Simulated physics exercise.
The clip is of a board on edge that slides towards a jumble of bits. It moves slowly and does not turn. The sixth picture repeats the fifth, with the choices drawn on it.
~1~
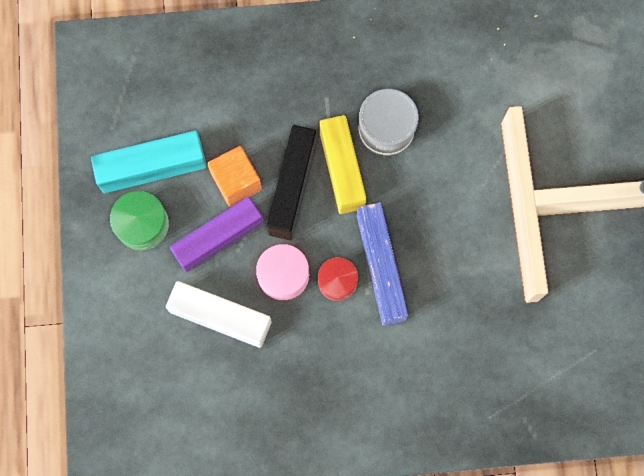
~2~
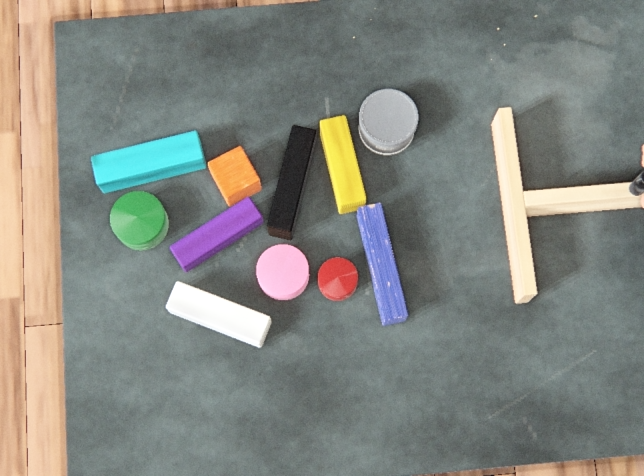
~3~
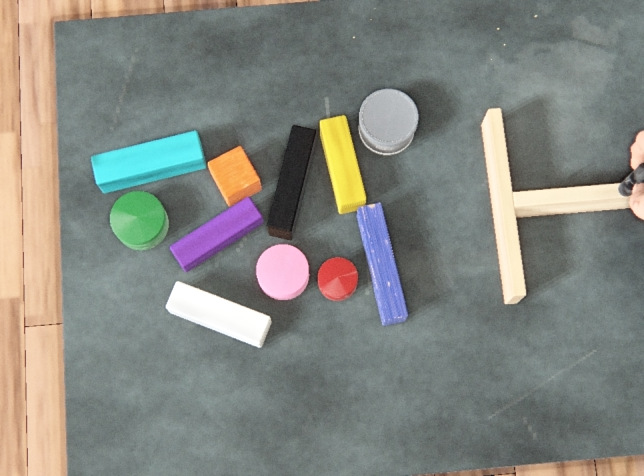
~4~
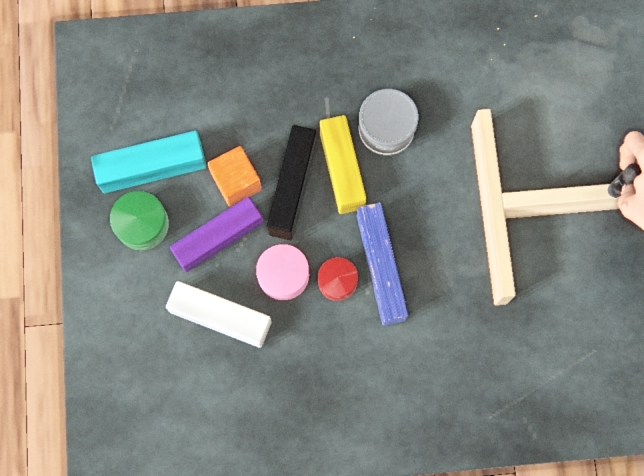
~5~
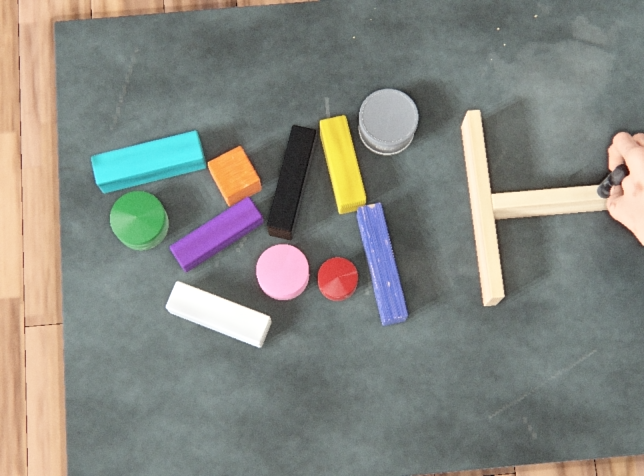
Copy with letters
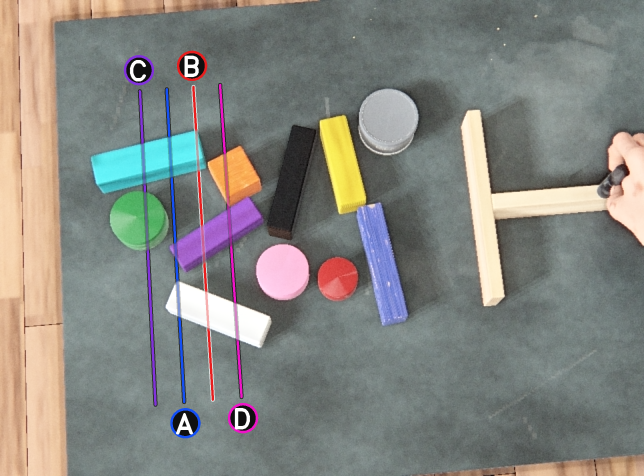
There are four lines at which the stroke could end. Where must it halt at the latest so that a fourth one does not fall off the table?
As far as mark C.
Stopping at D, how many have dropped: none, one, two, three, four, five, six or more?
In all, none.
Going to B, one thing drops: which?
It is the turquoise stick.
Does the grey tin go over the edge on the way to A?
No.
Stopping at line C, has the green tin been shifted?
By then, yes.
On the copy, A at (175, 240); B at (203, 238); C at (147, 242); D at (230, 235).
On C. First, board (364, 212); grey tin (324, 113); yellow stick (315, 167).
Then, board (242, 222); turquoise stick (88, 161); green tin (122, 217).
Finally, board (146, 230); green tin over the edge; turquoise stick over the edge; two fallen.
By contrast, A is within the limit but short; B is within the limit but short; D is within the limit but short.
